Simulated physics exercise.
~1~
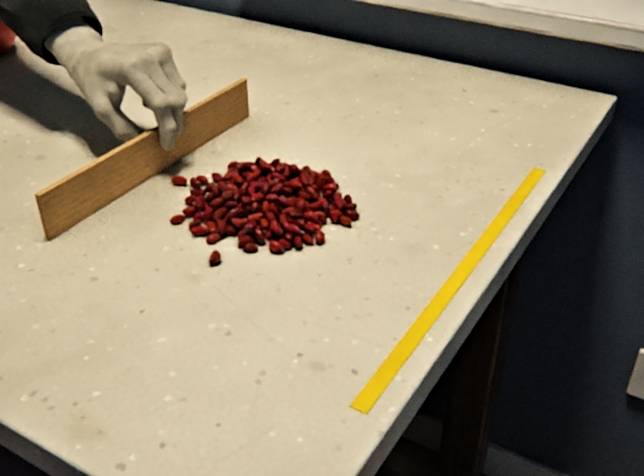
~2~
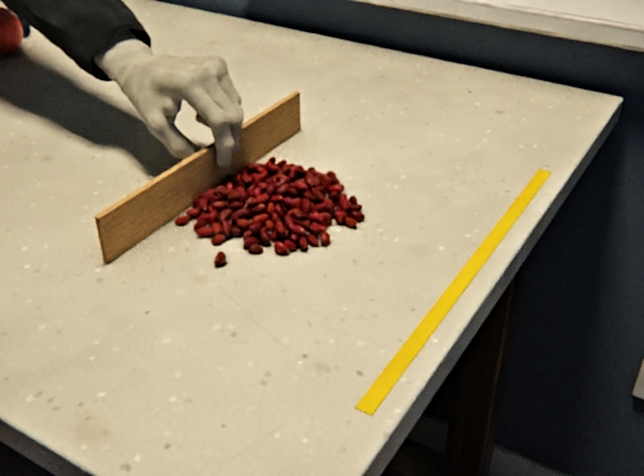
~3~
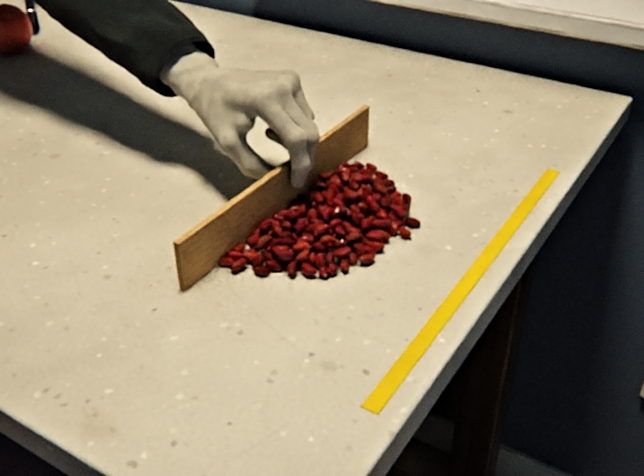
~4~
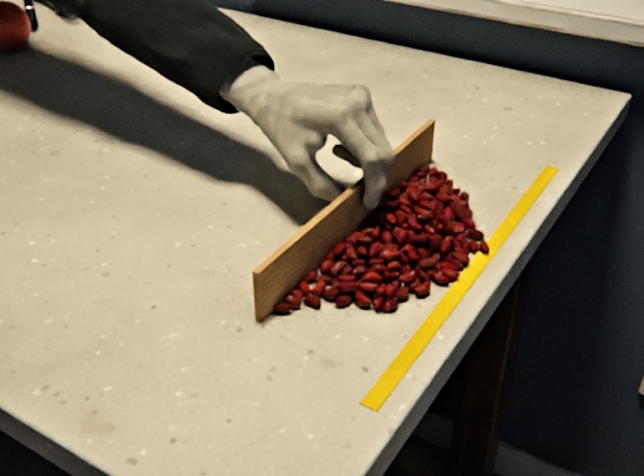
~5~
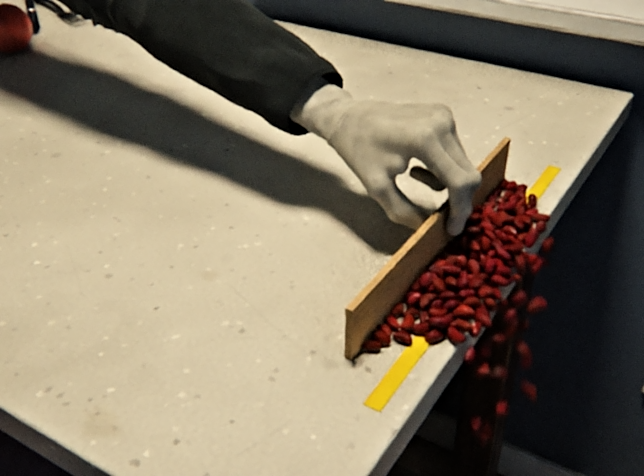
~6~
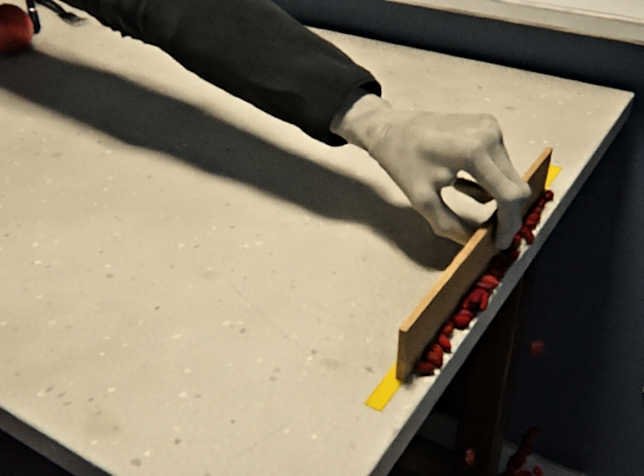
In this clip, a hand slides an upright flat piece of card rightward across a speckled table, pushing a heap of small dark red things toward a strip of yellow tape. The card stops at the tape, and most of the heap has gone over the table's edge, leaving a thin row.
